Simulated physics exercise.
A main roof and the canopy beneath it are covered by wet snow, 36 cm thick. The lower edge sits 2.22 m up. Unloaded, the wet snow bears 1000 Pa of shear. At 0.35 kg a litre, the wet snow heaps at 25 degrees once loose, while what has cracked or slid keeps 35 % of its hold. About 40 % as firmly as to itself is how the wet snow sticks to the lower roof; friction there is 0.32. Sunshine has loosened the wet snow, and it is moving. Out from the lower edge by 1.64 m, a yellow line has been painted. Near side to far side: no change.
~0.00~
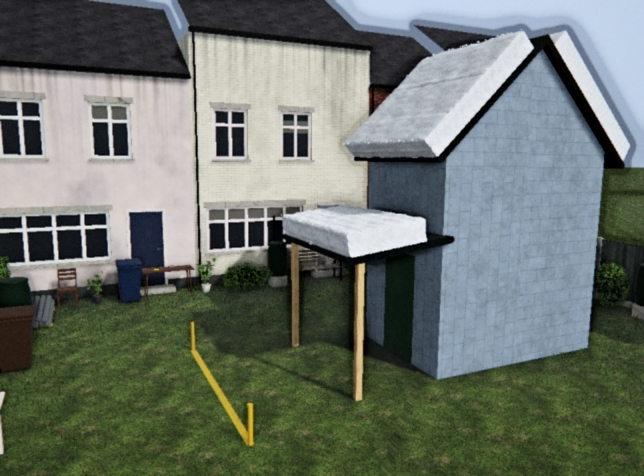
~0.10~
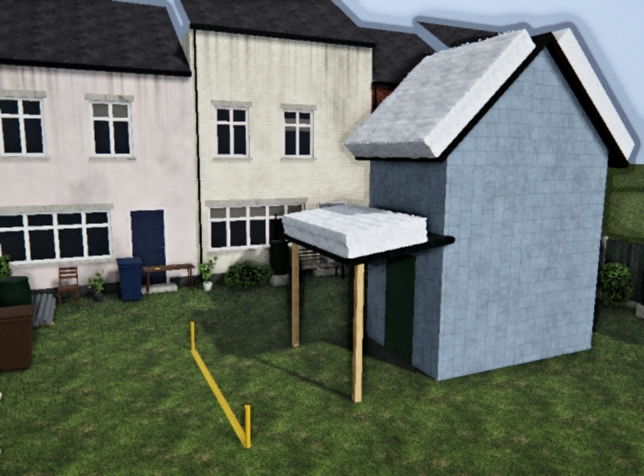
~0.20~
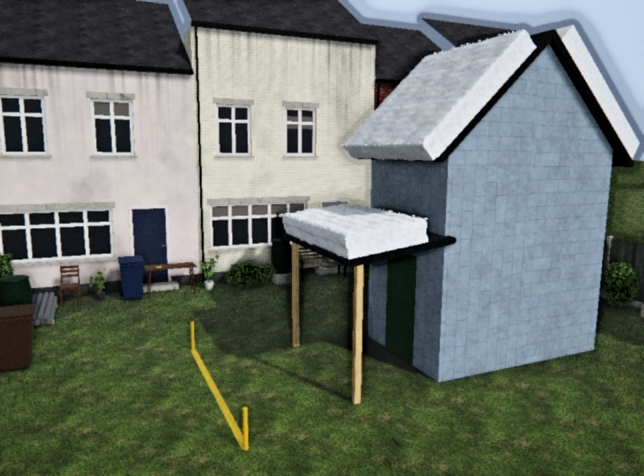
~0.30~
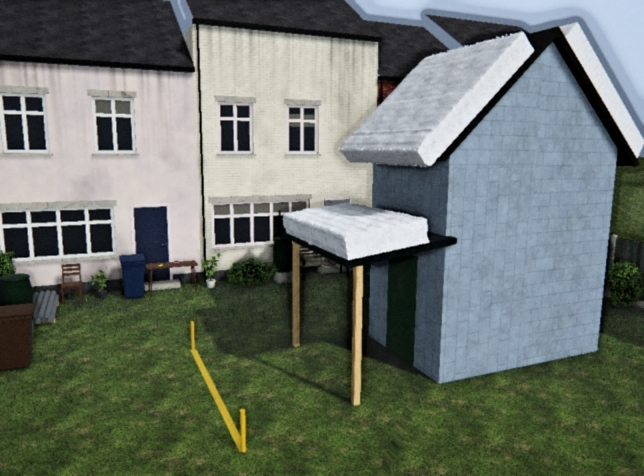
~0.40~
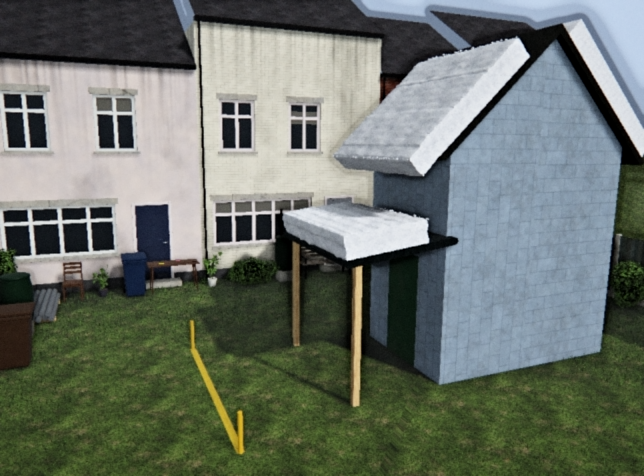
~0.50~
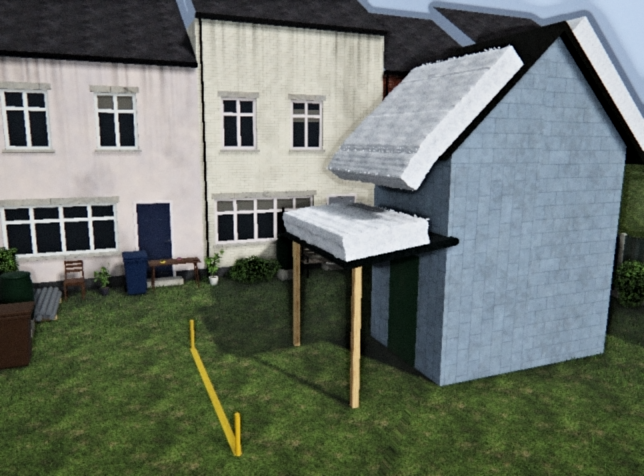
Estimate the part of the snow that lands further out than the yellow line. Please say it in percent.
I would say 37 %.
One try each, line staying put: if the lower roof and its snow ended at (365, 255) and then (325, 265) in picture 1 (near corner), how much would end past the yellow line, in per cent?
40 %, 30 %.
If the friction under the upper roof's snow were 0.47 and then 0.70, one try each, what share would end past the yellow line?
I'd expect around 20 percent, then around 2 percent.
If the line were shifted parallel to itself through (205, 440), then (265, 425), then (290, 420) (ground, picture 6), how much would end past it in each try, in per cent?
30 %, then 50 %, then 55 %.
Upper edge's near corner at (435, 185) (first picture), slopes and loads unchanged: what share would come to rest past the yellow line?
That would come to around 25 %.
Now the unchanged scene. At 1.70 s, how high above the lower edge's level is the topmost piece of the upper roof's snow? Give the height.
0.6 m, more or less.
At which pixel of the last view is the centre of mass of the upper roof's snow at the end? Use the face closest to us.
Approximately at pixel (244, 395).
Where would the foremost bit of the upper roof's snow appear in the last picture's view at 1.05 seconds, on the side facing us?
(321, 235) or thereabouts.
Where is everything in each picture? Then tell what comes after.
The first picture shows leading edge of the wet snow at (437, 136).
The second picture shows leading edge of the wet snow at (436, 136), its middle shifted 2.5 cm, 1 % of it past the upper edge, in one piece.
The third picture shows leading edge of the wet snow at (434, 139), its middle shifted 10 cm, 4 % of it past the upper edge, in one piece.
The fourth picture shows leading edge of the wet snow at (429, 145), its middle shifted 23 cm, 9 % of it past the upper edge, in one piece.
The fifth picture shows leading edge of the wet snow at (422, 152), its middle shifted 41 cm, 17 % of it past the upper edge, in one piece.
The sixth picture shows leading edge of the wet snow at (413, 157), its middle shifted 65 cm, 26 % of it past the upper edge, cracking.
After 1.05 s, none is below the lower edge and 0 % is past the line.
After 1.70 s, 54 % is below the lower edge and 19 % is past the line.
After 2.35 s, 64 % is below the lower edge and 37 % is past the line.
After 3.00 s, 71 % is below the lower edge and 37 % is past the line.
After 3.60 s, at the end, 71 % is below the lower edge and 37 % is past the line.
